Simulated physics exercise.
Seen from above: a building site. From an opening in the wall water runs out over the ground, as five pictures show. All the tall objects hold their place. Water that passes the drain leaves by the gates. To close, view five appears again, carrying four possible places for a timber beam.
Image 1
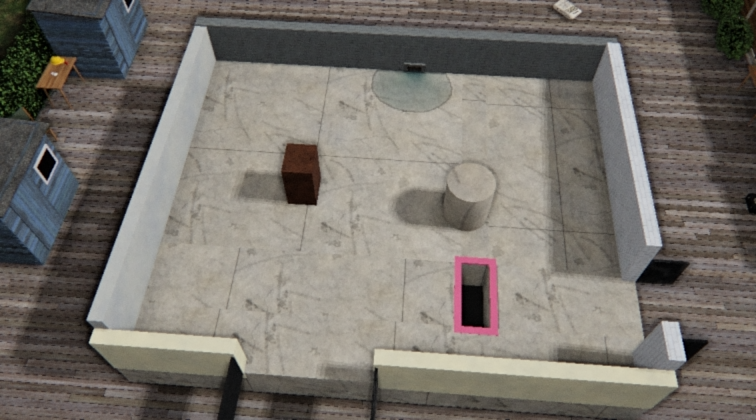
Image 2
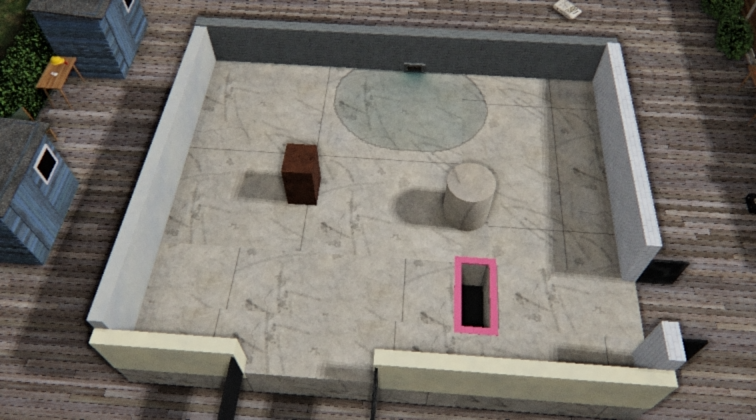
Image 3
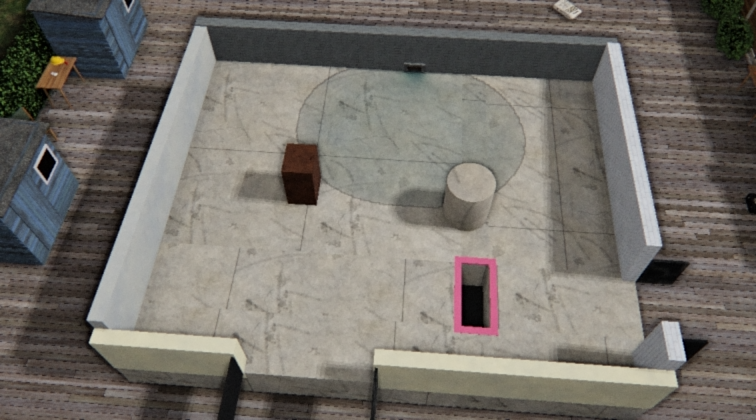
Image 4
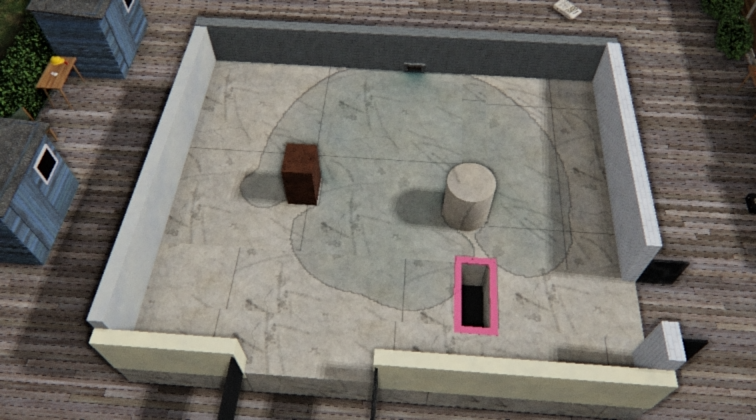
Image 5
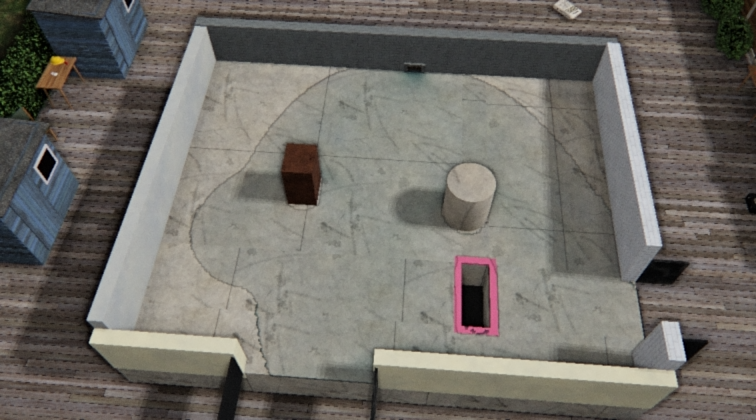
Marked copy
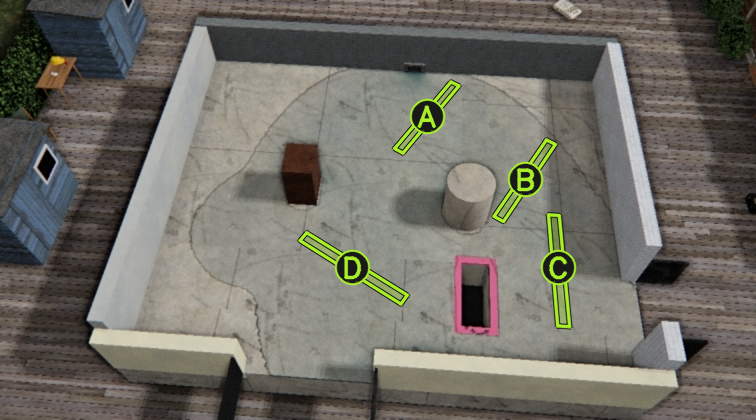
Walled courtyard seen from above, with water spreading from the back wall around a brown block and cylinder to a pink-edged drain.
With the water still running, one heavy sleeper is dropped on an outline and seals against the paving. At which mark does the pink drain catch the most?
Go for D.
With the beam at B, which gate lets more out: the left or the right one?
The left one.
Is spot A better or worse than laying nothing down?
Worse.
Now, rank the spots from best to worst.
The order is D, C, B, A.
In lime, A from (398, 150) to (454, 83); B from (498, 218) to (550, 142); C from (563, 326) to (553, 215); D from (303, 236) to (404, 299).
For spot A, about 14 % of the stream goes into the pink drain, about 86 % out by the gates.
For spot B, about 21 % of the stream goes into the pink drain, about 78 % out by the gates.
For spot C, about 34 % of the stream goes into the pink drain, about 66 % out by the gates.
For spot D, about 51 % of the stream goes into the pink drain, about 48 % out by the gates.
